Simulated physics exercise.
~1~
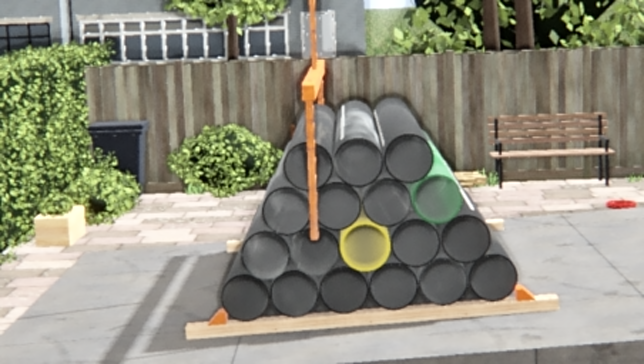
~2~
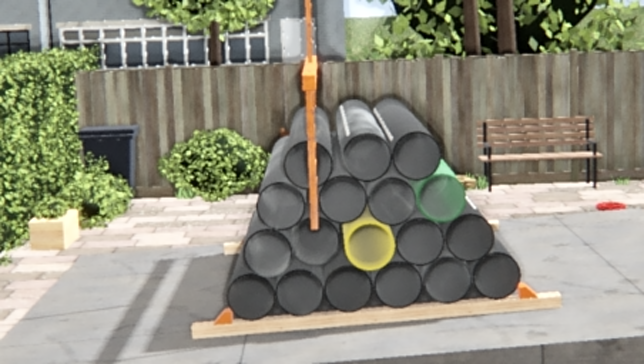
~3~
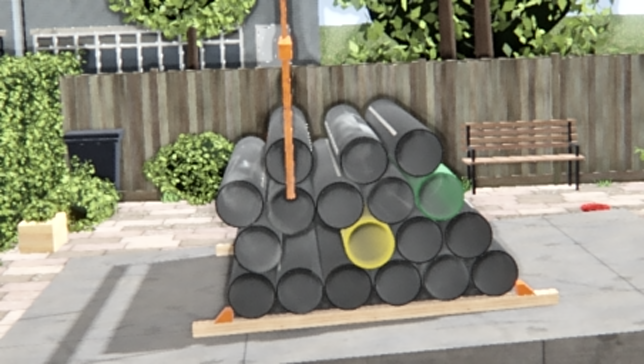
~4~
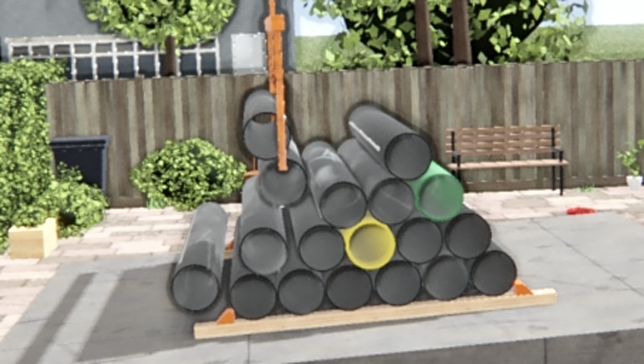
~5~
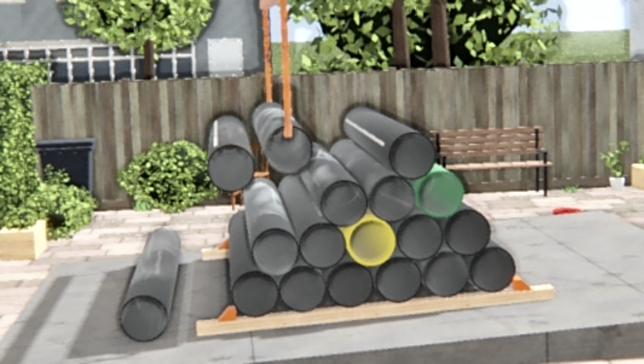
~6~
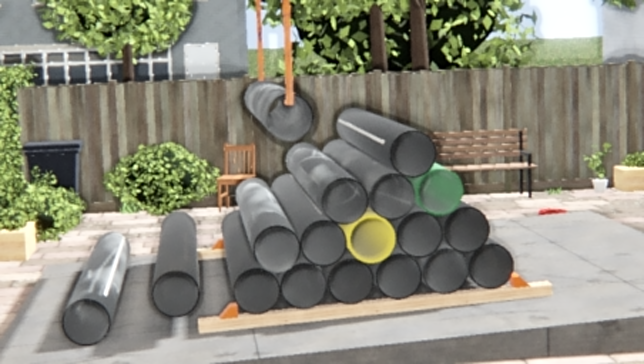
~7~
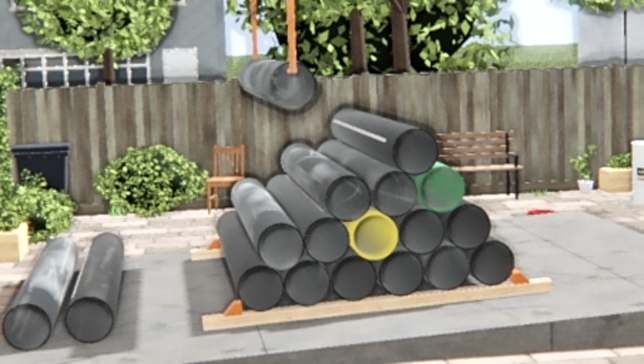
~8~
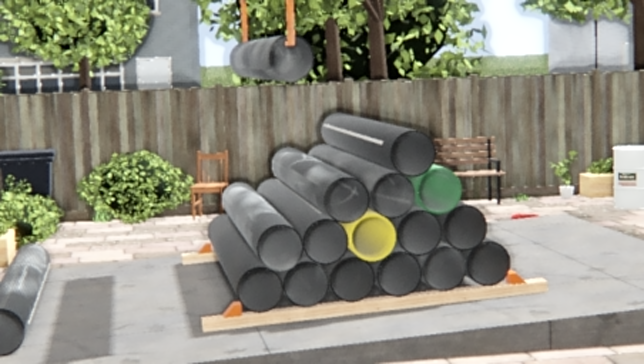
A neat pyramid of dark pipes, seen nearly end-on, rests on wooden bearers on a concrete pad, with one yellow pipe low in the middle and a green one at the right edge. Behind it are a wooden fence, shrubs and a brown bench. An orange lifting beam draws one pipe up out of the left side, and the pipes above it are pushed up and spread apart. Two dark pipes tumble off the left and roll away across the pad. The lifted pipe ends hanging high above the stack, while yellow and green stay in place.
